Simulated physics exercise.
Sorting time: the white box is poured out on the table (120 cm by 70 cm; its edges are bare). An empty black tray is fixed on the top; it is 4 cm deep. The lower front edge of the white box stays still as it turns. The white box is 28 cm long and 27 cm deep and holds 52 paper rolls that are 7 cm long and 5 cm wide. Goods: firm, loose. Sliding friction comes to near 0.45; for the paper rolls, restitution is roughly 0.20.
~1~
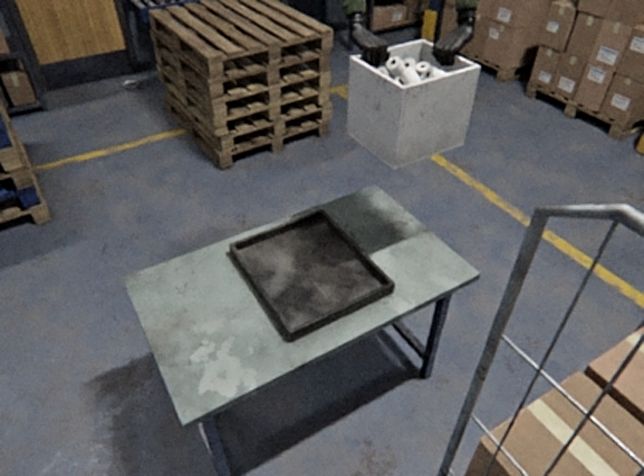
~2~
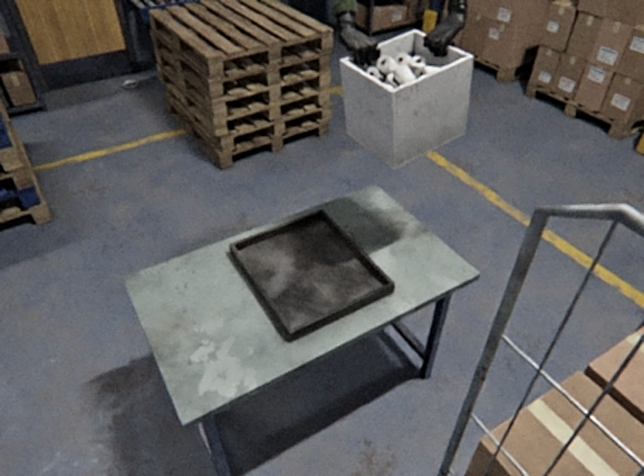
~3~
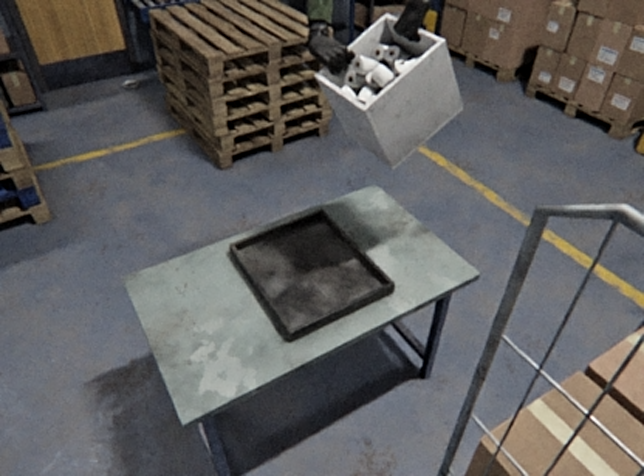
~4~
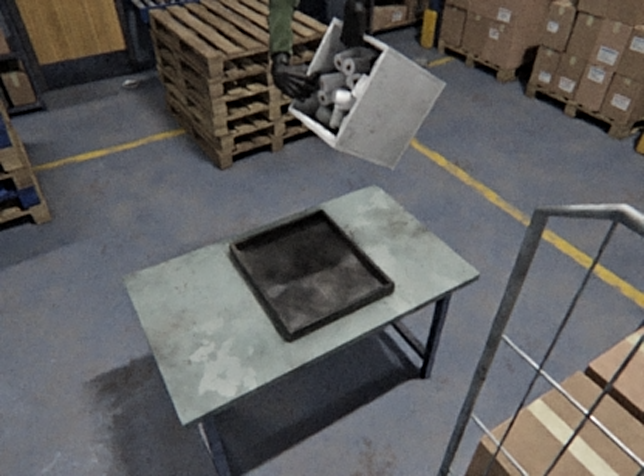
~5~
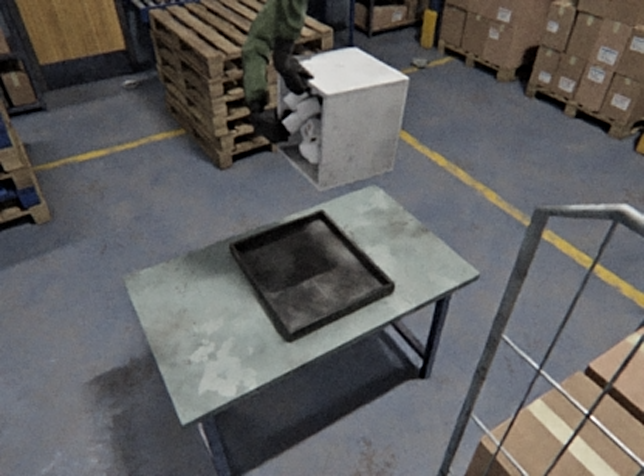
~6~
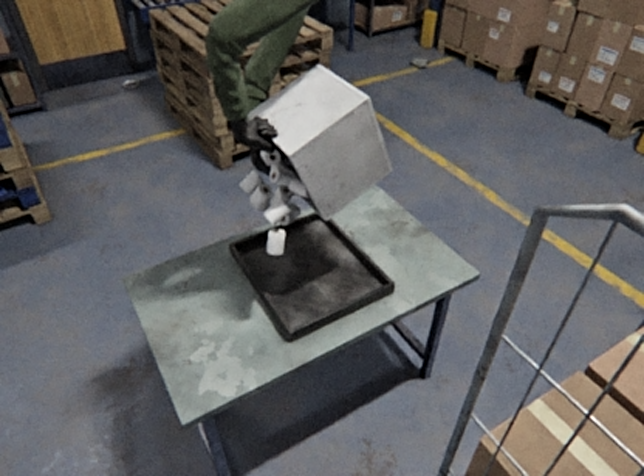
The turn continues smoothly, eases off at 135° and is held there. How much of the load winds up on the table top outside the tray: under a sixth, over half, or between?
Outside the tray, on the table top, you'd find a moderate portion of them at the end.
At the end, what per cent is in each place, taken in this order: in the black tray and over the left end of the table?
Estimate: 45 % then 15 %.
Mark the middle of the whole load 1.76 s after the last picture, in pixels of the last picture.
Near (240, 286).
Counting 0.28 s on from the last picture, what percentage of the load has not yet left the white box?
25 %.
Then, 0.28 s after the last picture, tilt 135°; 13 still in the white box, 8 in the black tray, 18 on the table top outside the tray and 13 in the air.
Then, 0.63 s after the last picture, tilt 135°; 18 in the black tray, 30 on the table top outside the tray, 2 over the left end of the table, 1 over the table's other edges and 1 in the air.
Then, 1.13 s after the last picture, tilt 135°; 23 in the black tray, 17 on the table top outside the tray, 7 over the left end of the table and 5 over the table's other edges.
Outcome (1.76 s after the last picture), 23 in the black tray, 15 on the table top outside the tray, 9 over the left end of the table and 5 over the table's other edges. Asked share, 15 of 52, 29 per cent.
